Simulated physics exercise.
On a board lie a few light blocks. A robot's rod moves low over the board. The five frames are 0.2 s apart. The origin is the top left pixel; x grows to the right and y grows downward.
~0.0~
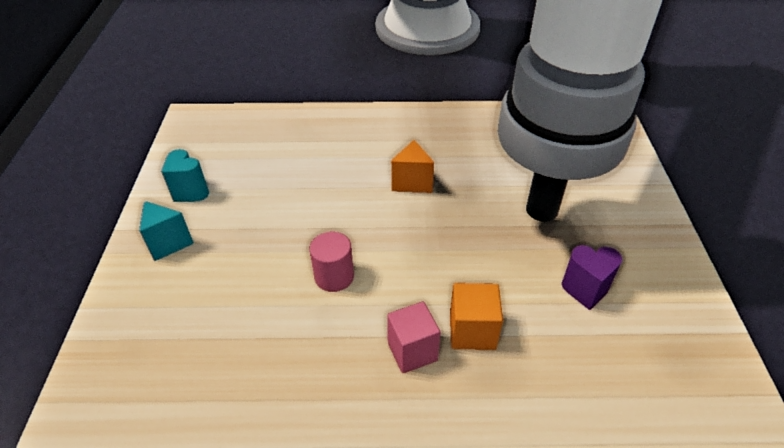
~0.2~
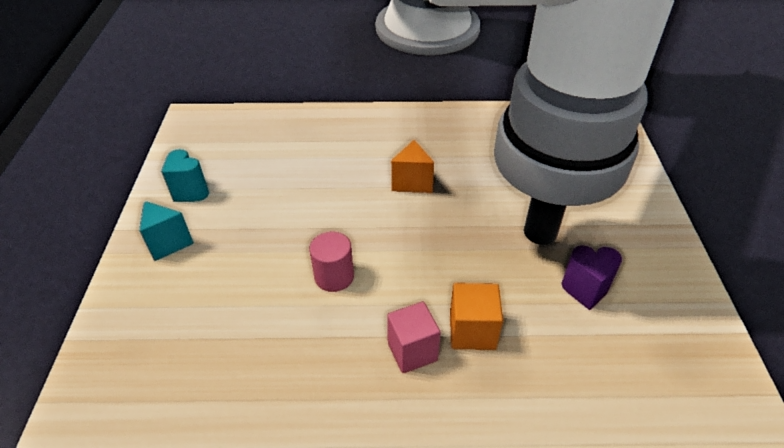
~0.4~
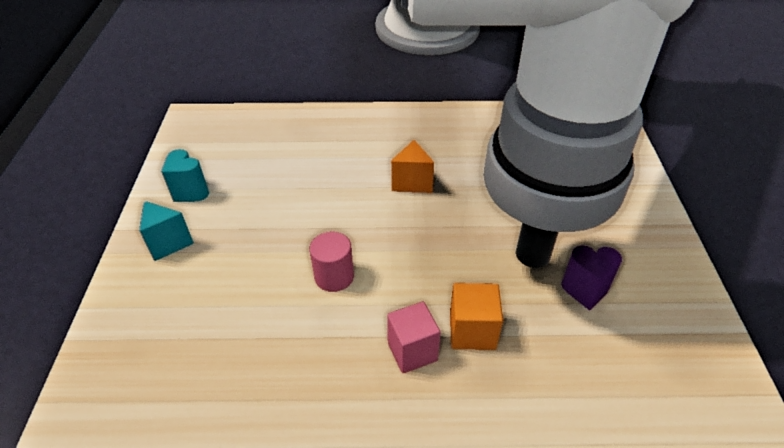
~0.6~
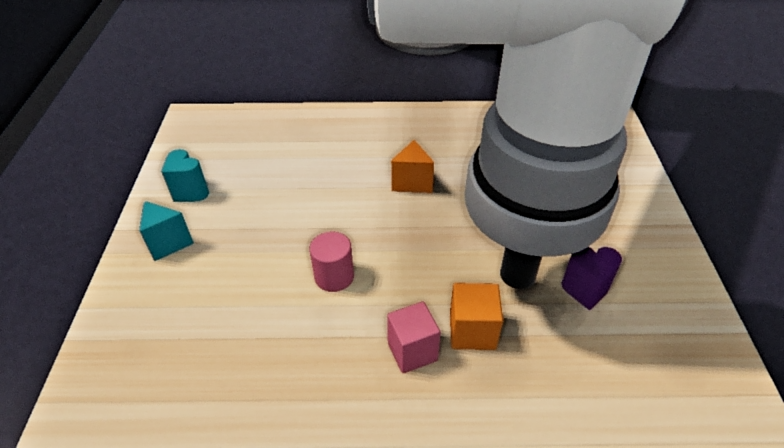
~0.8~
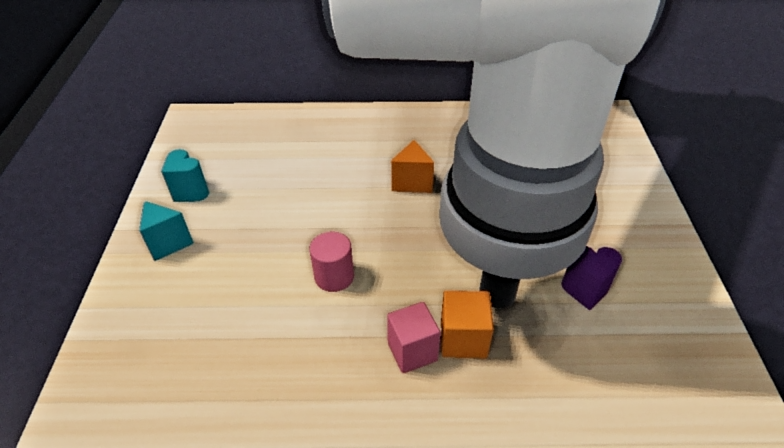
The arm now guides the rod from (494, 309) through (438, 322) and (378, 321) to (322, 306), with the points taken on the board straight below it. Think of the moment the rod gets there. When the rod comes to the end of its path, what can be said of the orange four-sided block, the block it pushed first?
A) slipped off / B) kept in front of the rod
The answer is A.
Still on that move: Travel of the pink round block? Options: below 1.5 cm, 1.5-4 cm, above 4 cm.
It moves only a bit, under 1.5 cm.
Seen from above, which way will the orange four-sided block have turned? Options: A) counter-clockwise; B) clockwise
It's A.
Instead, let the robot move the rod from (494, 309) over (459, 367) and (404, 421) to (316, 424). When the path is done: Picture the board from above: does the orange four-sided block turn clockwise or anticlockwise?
Answer: With the clock.
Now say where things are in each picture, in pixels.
In the first frame, lower end of the rod at (542, 211), tops of blocks, pink round block at (330, 245), pink four-sided block at (414, 322), orange four-sided block at (478, 301).
In the second frame, rod at (540, 233), blocks as before.
In the third frame, rod at (533, 255), blocks as before.
In the fourth frame, rod at (518, 276), blocks as before.
In the fifth frame, rod at (497, 294), pink round block at (330, 245), pink four-sided block at (414, 322), orange four-sided block at (468, 309).
What follows on the original path. One third of the way, rod at (439, 307); pink four-sided block at (381, 349), turned 15° anticlockwise; orange four-sided block at (425, 332), turned 40° anticlockwise.
Two thirds of the way, rod at (376, 305); pink four-sided block at (370, 371), turned 25° anticlockwise; orange four-sided block at (405, 331), turned 85° anticlockwise.
At the end, rod at (320, 290); pink round block not moved; pink four-sided block at (370, 371), turned 25° anticlockwise; orange four-sided block at (405, 331), turned 85° anticlockwise.
